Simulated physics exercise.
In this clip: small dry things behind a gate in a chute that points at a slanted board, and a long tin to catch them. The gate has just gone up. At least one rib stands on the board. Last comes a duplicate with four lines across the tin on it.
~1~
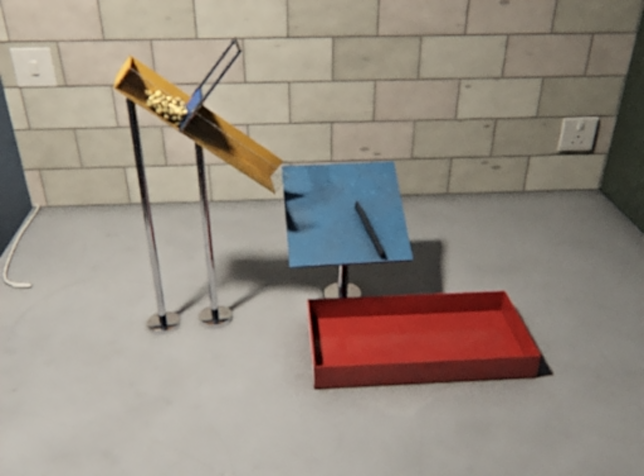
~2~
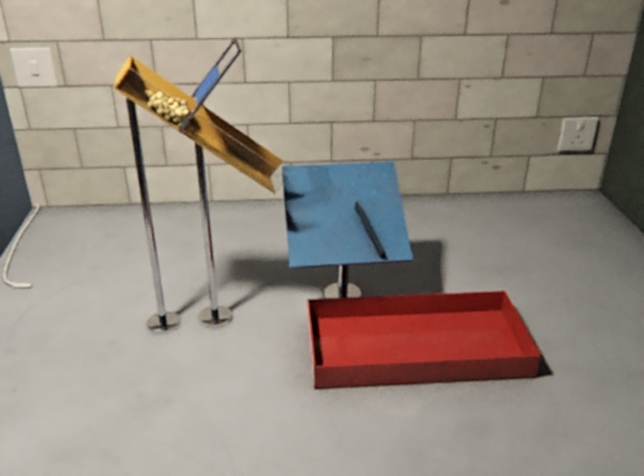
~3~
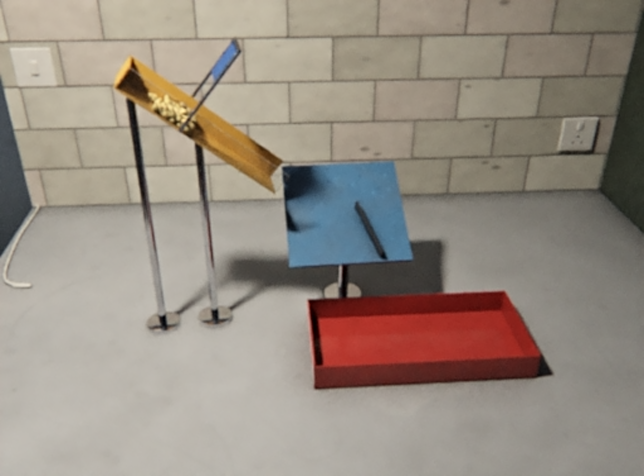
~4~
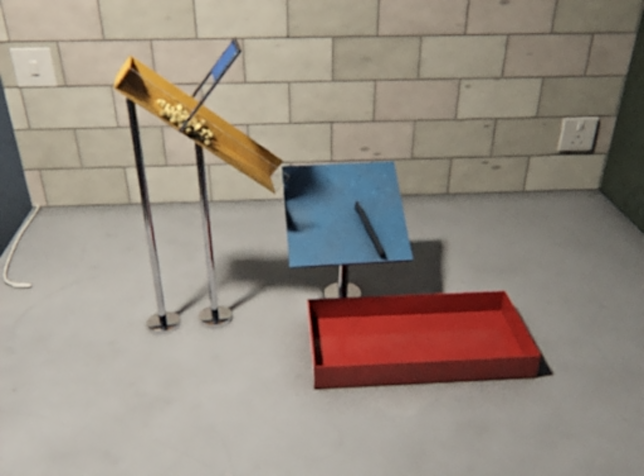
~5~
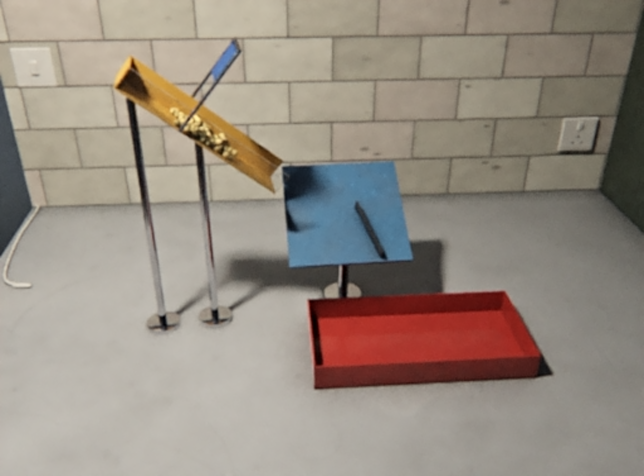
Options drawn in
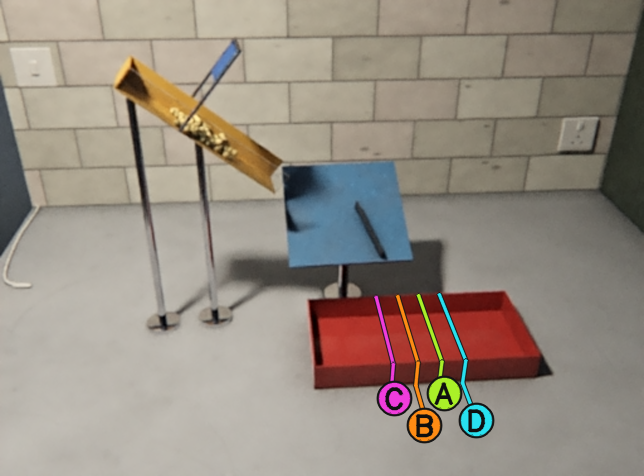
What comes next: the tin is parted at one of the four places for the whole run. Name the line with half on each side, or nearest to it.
Line C.
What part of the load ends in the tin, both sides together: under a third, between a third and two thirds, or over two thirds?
Over two thirds.
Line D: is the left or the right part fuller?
More lands on the left.
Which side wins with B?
More lands on the left.
On the marked copy, line A crosses the front rim at (441, 360); line B crosses the front rim at (417, 362); line C crosses the front rim at (393, 363); line D crosses the front rim at (465, 359).
Choosing A, of what is caught, all on the left of the divider, none on the right.
Choosing B, of what is caught, nearly all on the left of the divider, a small part on the right.
Choosing C, of what is caught, about half on the left of the divider, about half on the right.
Choosing D, of what is caught, all on the left of the divider, none on the right.
